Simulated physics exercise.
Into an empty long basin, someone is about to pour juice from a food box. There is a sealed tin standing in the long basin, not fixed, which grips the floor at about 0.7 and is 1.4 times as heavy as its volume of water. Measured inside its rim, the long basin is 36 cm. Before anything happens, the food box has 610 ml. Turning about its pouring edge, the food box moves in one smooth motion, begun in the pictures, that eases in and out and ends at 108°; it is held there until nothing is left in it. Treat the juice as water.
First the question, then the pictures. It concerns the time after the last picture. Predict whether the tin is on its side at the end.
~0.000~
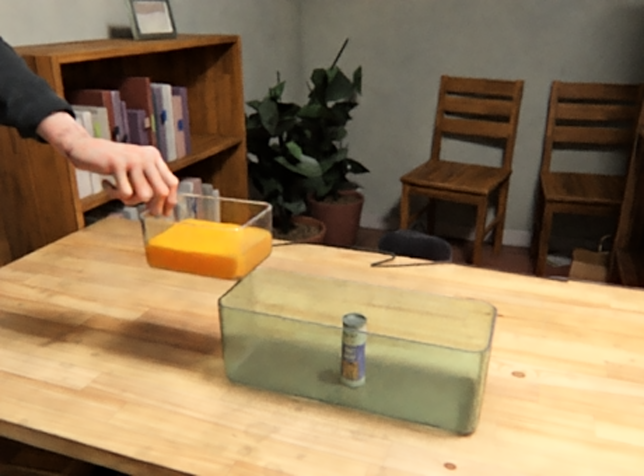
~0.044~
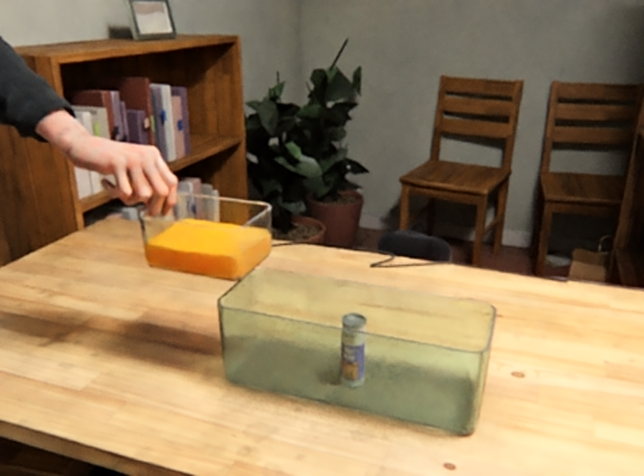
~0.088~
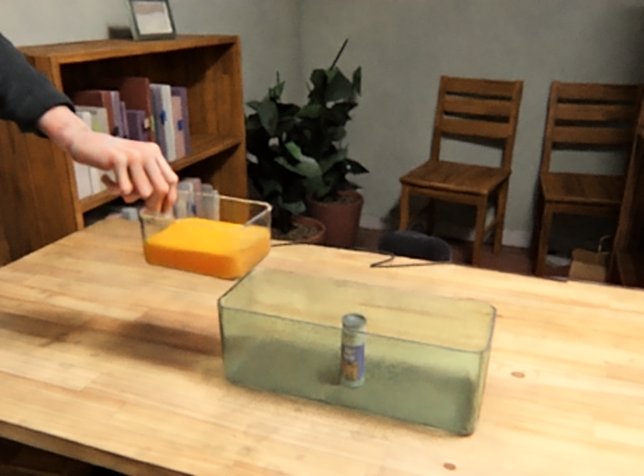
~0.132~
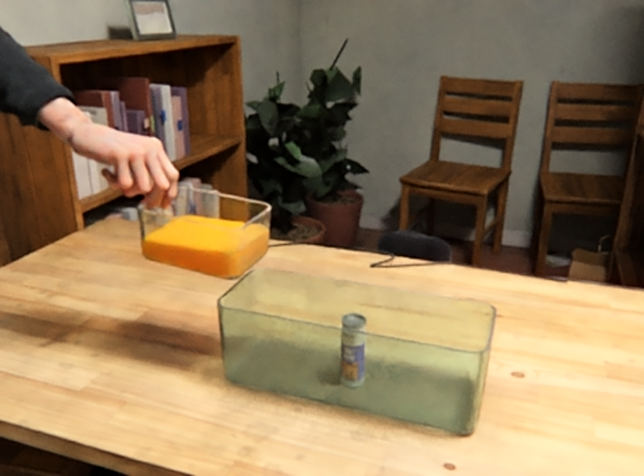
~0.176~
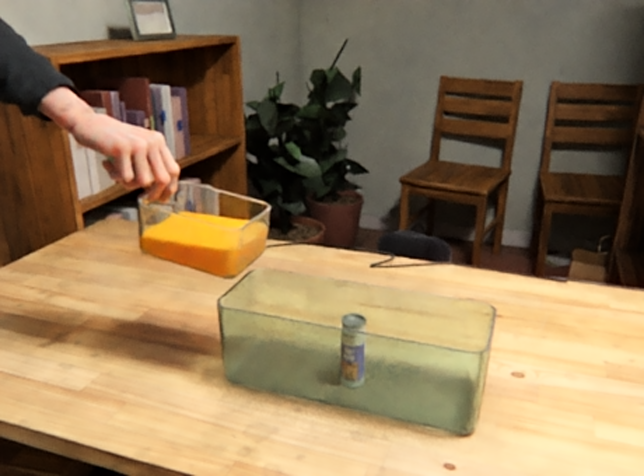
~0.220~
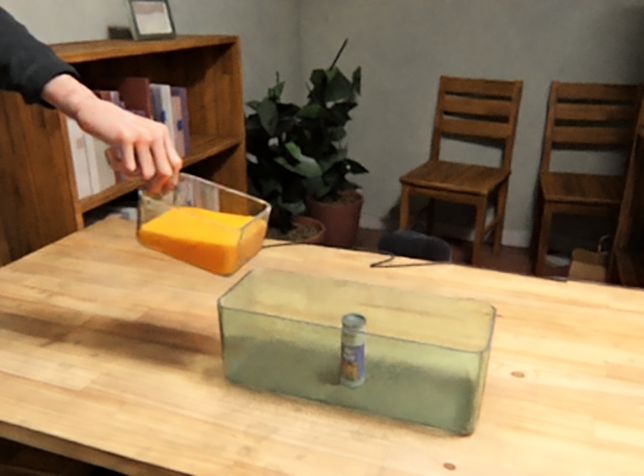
The tin is not on its side.
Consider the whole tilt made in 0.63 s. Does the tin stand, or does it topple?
So the tin will tip over.
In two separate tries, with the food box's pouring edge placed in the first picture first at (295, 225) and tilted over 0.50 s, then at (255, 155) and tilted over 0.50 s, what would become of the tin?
First it stays on its base; then it stays on its base.
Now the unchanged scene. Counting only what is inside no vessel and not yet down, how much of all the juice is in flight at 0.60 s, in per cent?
Some 36 per cent, I reckon.
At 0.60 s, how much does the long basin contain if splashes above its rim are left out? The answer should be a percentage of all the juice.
Some 1 per cent.
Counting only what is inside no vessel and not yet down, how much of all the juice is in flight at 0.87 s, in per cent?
Roughly 16 %.
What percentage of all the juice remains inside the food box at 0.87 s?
Around 12 in a hundred.
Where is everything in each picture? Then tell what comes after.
Tilt 0°; pouring edge (257, 218); surface from (167, 229) to (258, 241); the long basin's rim runs from (236, 286) to (493, 329); the tin's top is at (354, 322), in the first picture.
Tilt 1°; pouring edge (257, 219); surface from (166, 228) to (258, 241), in the second picture.
Tilt 2°; pouring edge (257, 219); surface from (165, 227) to (257, 240), in the third picture.
Tilt 5°; pouring edge (257, 219); surface from (164, 225) to (256, 237), in the fourth picture.
Tilt 9°; pouring edge (256, 219); surface from (162, 221) to (253, 234), in the fifth picture.
Tilt 13°; pouring edge (256, 219); surface from (160, 215) to (254, 231), in the sixth picture.
By 0.60 s the tilt is 73° and 63 per cent is still to pour; the tin stands where it began.
By 0.87 s the tilt is 105° and 12 per cent is still to pour; the tin stands where it began.
By 1.16 s the tilt is 108° and 0 per cent is still to pour; the tin stands where it began.
By 1.47 s the tilt is 108° and 0 per cent is still to pour; the tin stands where it began.
At rest the tin stands where it began.
